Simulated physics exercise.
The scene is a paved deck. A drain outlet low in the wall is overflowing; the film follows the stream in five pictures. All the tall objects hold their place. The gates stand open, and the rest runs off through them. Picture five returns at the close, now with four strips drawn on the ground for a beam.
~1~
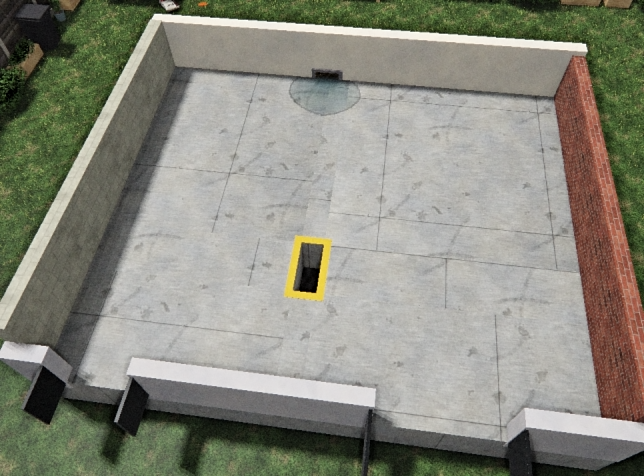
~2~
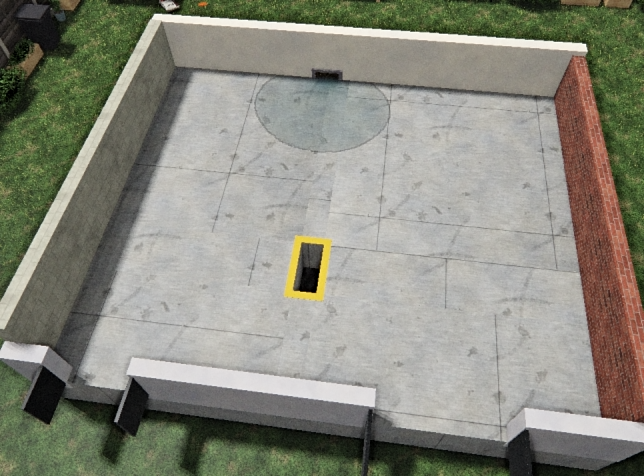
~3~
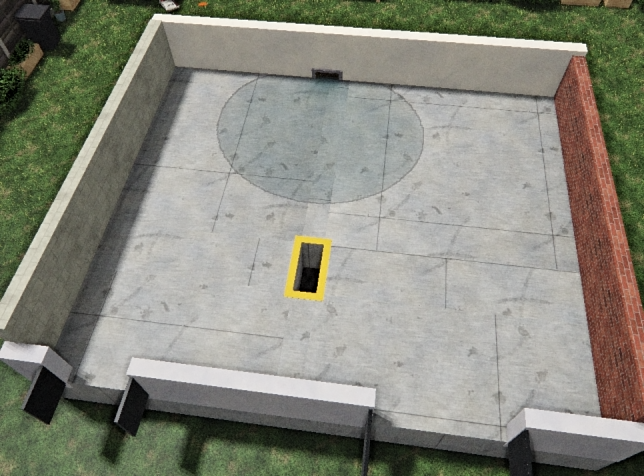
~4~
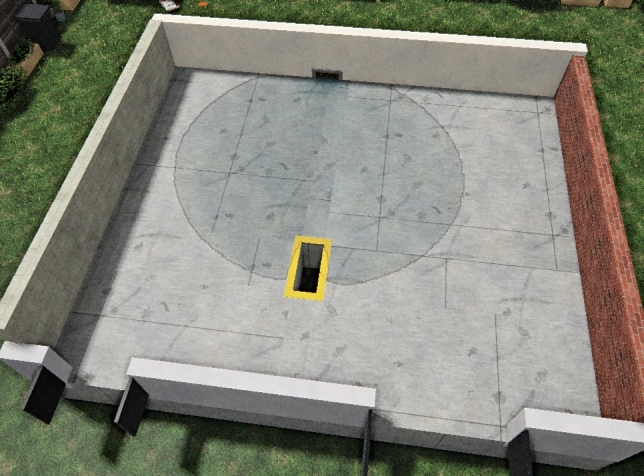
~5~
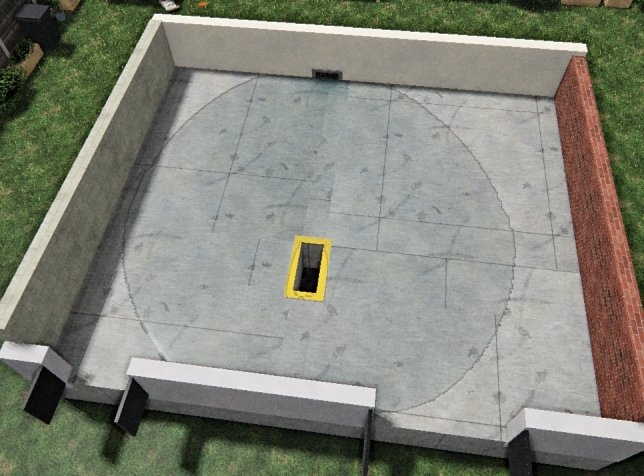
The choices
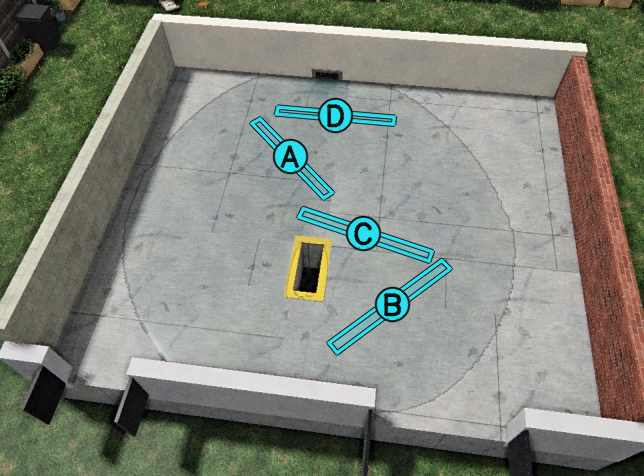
To begin with, a small wet patch lies below an opening in the far wall of a walled, paved deck. The patch spreads outward in a widening round shape toward the yellow-framed drain and reaches it. It then surrounds the drain and extends to the near wall, covering much of the deck.
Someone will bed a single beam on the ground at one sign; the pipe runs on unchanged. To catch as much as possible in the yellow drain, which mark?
It is B.
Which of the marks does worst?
That is spot D.
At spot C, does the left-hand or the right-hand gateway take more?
The right one.
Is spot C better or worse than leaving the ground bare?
Worse.
On the marked copy, A from (256, 121) to (328, 195); B from (333, 347) to (445, 264); C from (301, 212) to (430, 256); D from (277, 110) to (393, 120).
For spot A, about 7 % of the stream goes into the yellow drain, about 92 % out by the gates.
For spot B, about 21 % of the stream goes into the yellow drain, about 78 % out by the gates.
For spot C, about 6 % of the stream goes into the yellow drain, about 93 % out by the gates.
For spot D, about 2 % of the stream goes into the yellow drain, about 97 % out by the gates.
